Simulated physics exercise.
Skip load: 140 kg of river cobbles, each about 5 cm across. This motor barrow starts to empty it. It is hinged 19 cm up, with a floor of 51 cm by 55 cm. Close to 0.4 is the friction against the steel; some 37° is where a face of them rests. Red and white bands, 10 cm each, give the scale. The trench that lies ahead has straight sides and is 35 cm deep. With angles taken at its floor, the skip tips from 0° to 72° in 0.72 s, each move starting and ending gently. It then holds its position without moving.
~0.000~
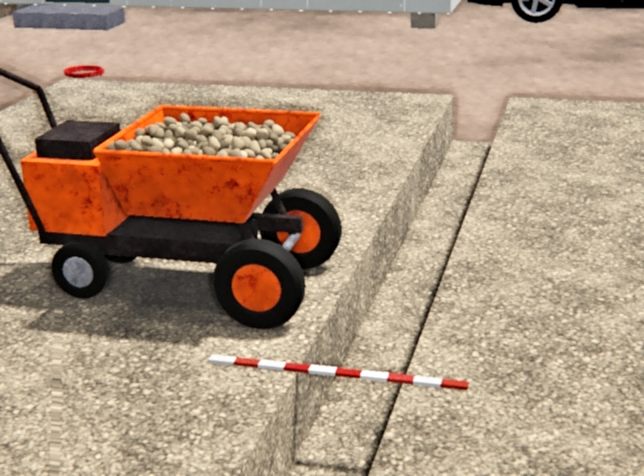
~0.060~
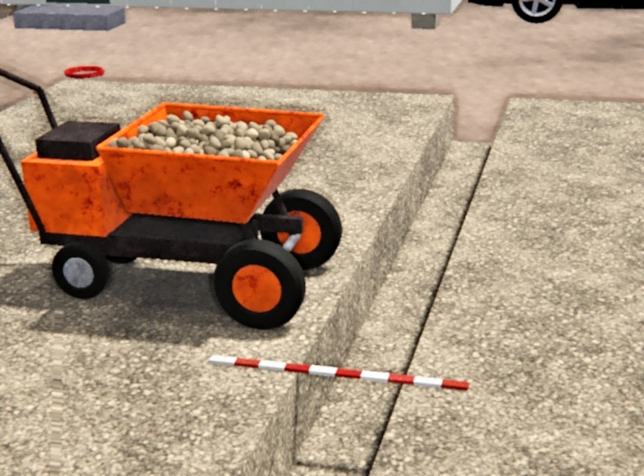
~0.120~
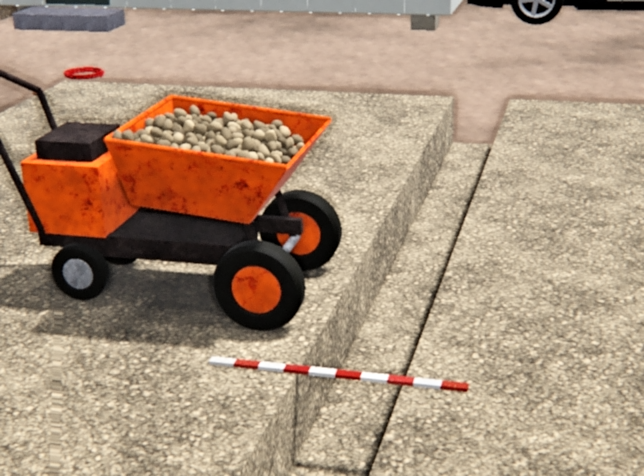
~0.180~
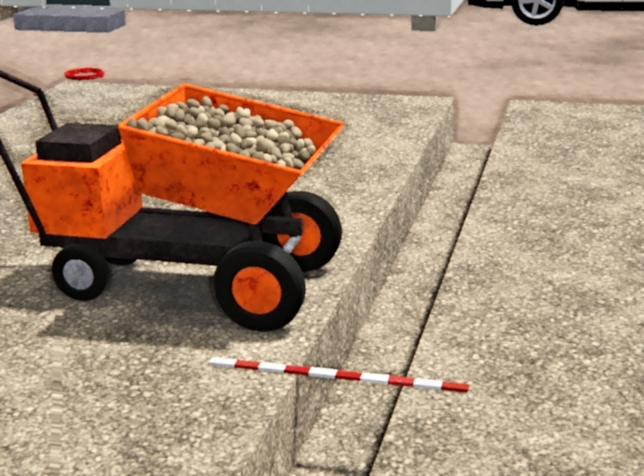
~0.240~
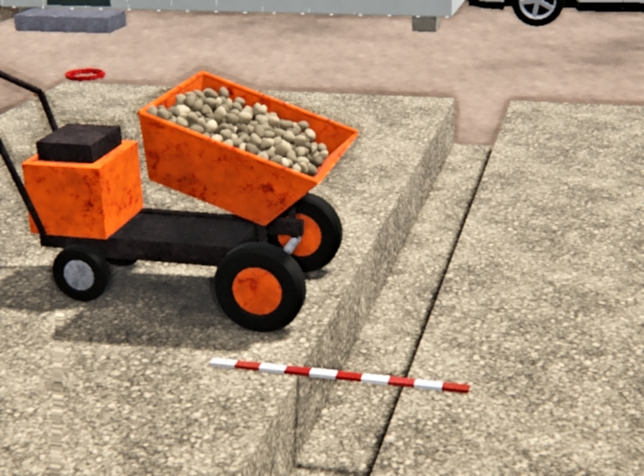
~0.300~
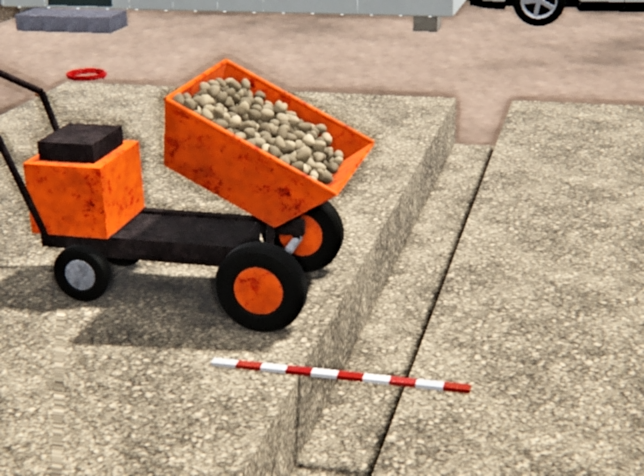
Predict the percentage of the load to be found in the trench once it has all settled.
Roughly 34 percent of the load ends up there.
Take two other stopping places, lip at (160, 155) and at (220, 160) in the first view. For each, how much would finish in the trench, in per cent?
Result: Close to 80 then close to 70 per cent.
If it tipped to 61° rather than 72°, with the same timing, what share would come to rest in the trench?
Trench share: Approx. 20%.
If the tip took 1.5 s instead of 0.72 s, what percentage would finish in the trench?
50 per cent.
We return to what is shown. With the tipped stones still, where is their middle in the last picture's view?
(475, 310).
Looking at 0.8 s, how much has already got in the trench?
By that point it's something like 5 in a hundred.
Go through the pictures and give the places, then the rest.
The first frame shows lip at (274, 162), floor tilted 0°, highest stones at (222, 131).
The second frame shows lip at (278, 164), floor tilted 1°, highest stones at (207, 129); the stones move at 0.4 m/s on average.
The third frame shows lip at (287, 168), floor tilted 5°, highest stones at (190, 123); the stones move at 0.8 m/s on average.
The fourth frame shows lip at (300, 174), floor tilted 11°, highest stones at (188, 114); the stones move at 1.0 m/s on average.
The fifth frame shows lip at (317, 183), floor tilted 19°, highest stones at (198, 99); the stones move at 1.2 m/s on average.
In the sixth frame, the skip is at 27°, its lip at (336, 194); the top of the load is at (221, 89); the stones move at 1.4 m/s on average.
After 0.5 s the floor is at 61°; 100 % in the skip; the foremost stones are at (387, 223).
After 0.8 s the floor is at 72°; 64 % in the skip, 3 % in the trench, 33 % past the trench; the foremost stones are at (507, 322).
After 1.2 s the floor is at 72°; 27 % in the skip, 6 % in the trench, 67 % past the trench; the foremost stones are past the picture's edge.
After 3.1 s the floor is at 72°; 0 % in the skip, 34 % in the trench, 66 % past the trench; the foremost stones are past the picture's edge.
